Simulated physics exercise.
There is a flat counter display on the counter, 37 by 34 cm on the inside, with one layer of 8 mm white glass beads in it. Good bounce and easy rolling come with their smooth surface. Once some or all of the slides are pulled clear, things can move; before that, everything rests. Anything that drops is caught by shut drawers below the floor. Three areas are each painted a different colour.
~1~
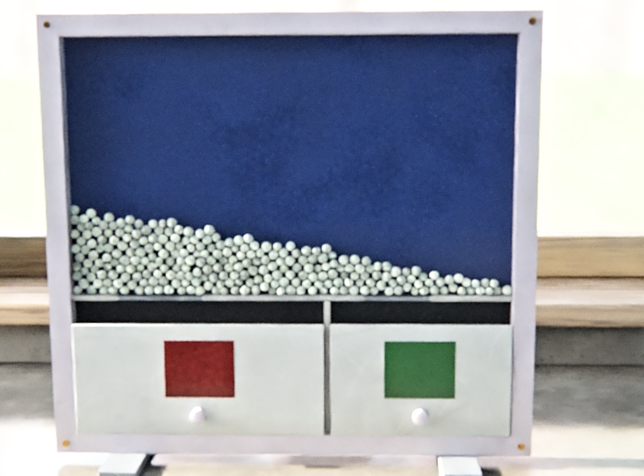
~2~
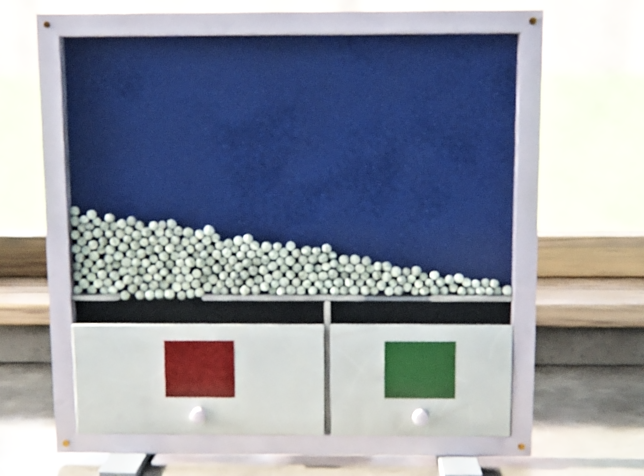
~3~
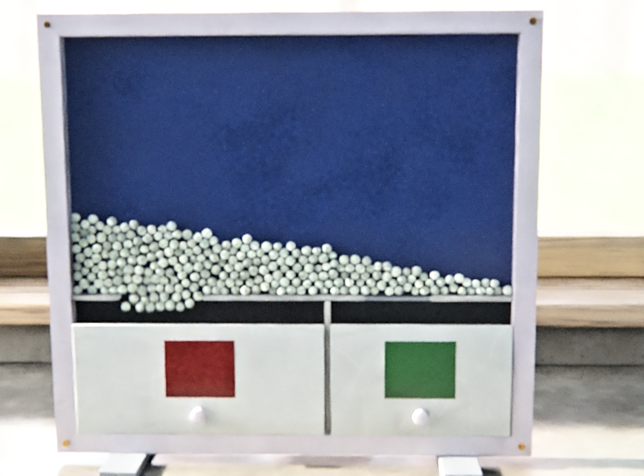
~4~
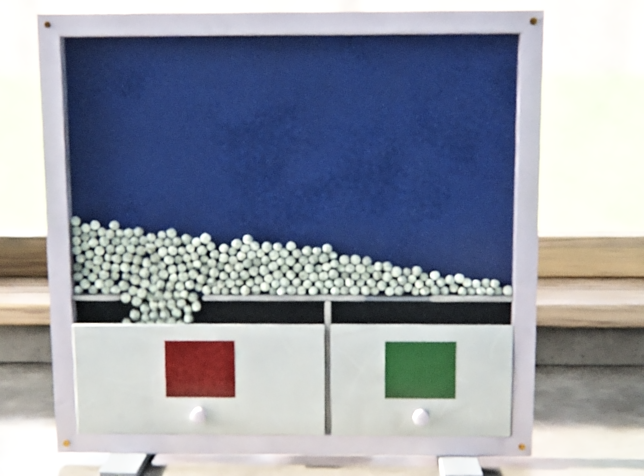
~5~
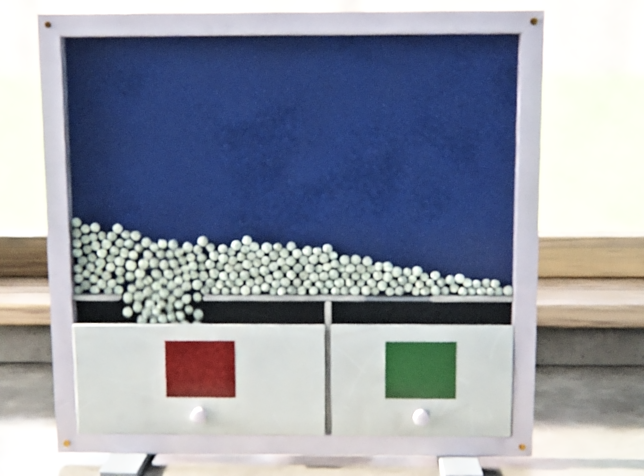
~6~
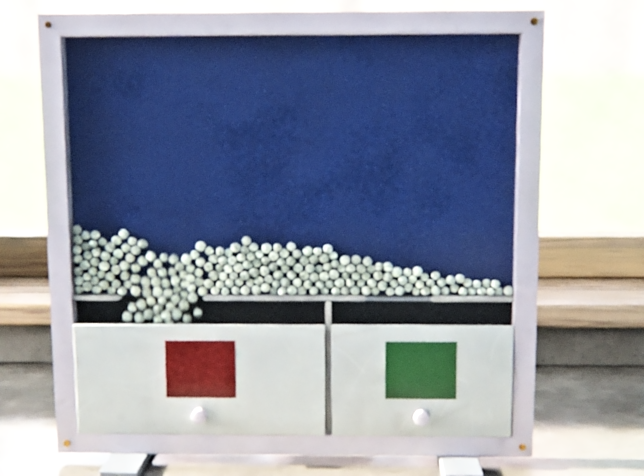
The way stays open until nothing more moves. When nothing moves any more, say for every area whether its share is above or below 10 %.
Red: Above 10 %, blue: Above 10 %, green: Below 10 %.
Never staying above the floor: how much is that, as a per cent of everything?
Roughly 65%.
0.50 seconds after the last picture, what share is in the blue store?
Around 45 percent.
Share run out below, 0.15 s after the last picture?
Some 45 percent.
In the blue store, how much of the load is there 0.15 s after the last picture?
The share there is close to 55 per cent.
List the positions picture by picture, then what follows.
In the first picture, about 260 beads; beads centred (239, 267); red (199, 369), blue (289, 63), green (420, 370); slides (114, 297) to (208, 297), (359, 298) to (434, 298).
In the second picture, 1 of 2 slides gone; beads centred (239, 267); 0 out.
In the third picture, beads centred (239, 267); 11 out.
In the fourth picture, beads centred (239, 267); 23 out.
In the fifth picture, beads centred (245, 276); 37 out.
In the sixth picture, beads centred (245, 275); 51 out.
Then, 0.15 s later than the last picture, 45 % are out; red 40 %, blue 55 %.
Then, 0.50 s later than the last picture, 55 % are out; red 55 %, blue 45 %.
Then, 1.20 s later than the last picture, 60 % are out; red 60 %, blue 40 %.
All still 2.9 s after it, 65 % are out; red 65 %, blue 35 %, green 0 %.
